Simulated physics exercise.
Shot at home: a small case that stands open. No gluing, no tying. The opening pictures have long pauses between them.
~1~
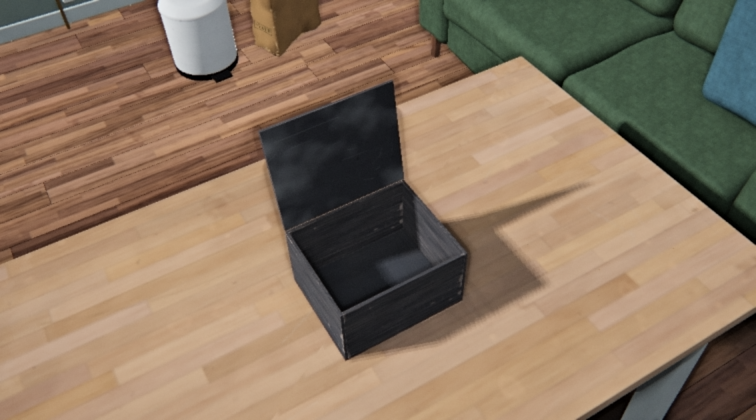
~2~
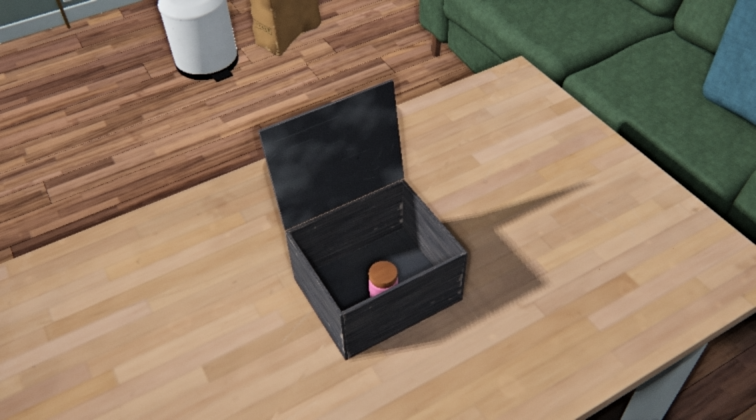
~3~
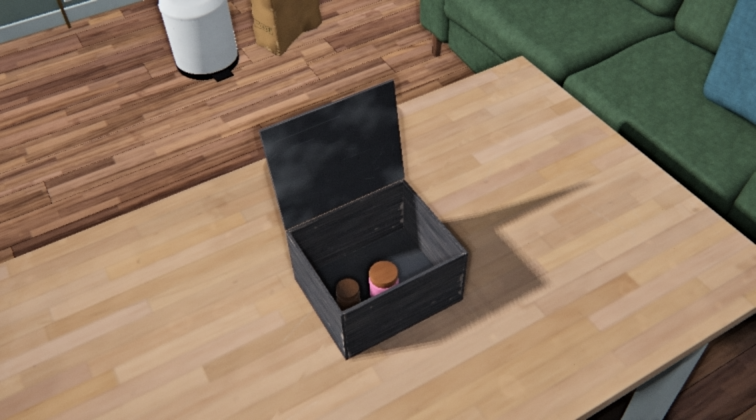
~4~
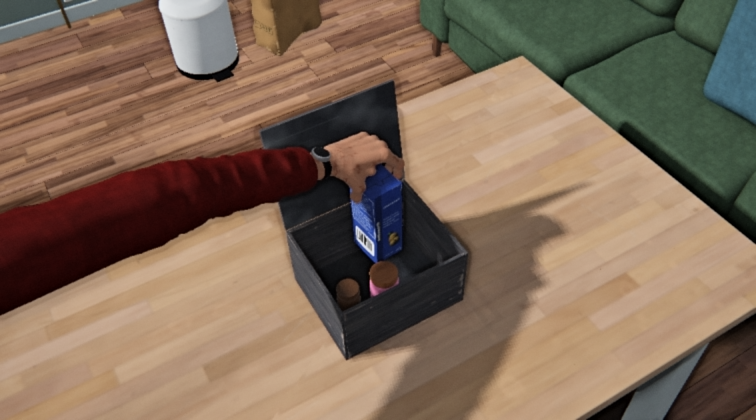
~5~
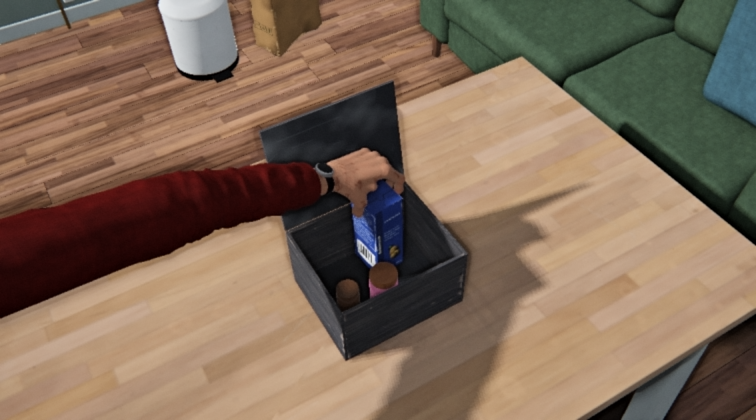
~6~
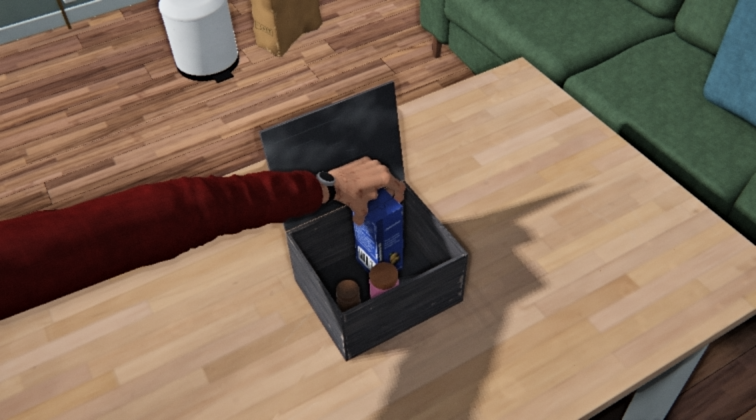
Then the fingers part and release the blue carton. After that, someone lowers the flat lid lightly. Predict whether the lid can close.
The lid does not fit.
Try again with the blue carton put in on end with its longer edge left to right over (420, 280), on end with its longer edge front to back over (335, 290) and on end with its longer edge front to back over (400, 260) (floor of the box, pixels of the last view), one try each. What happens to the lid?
Going through the three tries, the lid hangs open, then hangs open, then hangs open.
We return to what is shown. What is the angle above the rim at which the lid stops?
I'd put it at roughly 20°.
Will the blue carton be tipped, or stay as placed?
Once everything settles, it ends up at a slant.
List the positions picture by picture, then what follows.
In the first frame, the last thing is not in view yet.
In the second frame, the last thing is not in view yet.
In the third frame, the last thing is not in view yet; brown shaker (349, 303).
In the fourth frame, coming down; blue carton (377, 214); brown shaker (349, 303).
In the fifth frame, coming down; blue carton (378, 227); brown shaker (349, 304).
In the sixth frame, in place under the hand; blue carton (378, 235); brown shaker (349, 304).
Then, 1.30 s after the last picture, lid 81° above the rim.
Then, 1.80 s after the last picture, lid 54° above the rim; blue carton tipped 7° from how it was near (382, 237).
Then, 2.20 s after the last picture, lid 32° above the rim; blue carton tipped 25° from how it was near (392, 246).
At rest, lid 20° above the rim; tipped over in the box, blue carton; the other 2 in place. Seen from the same camera at the end, blue carton near (401, 254).
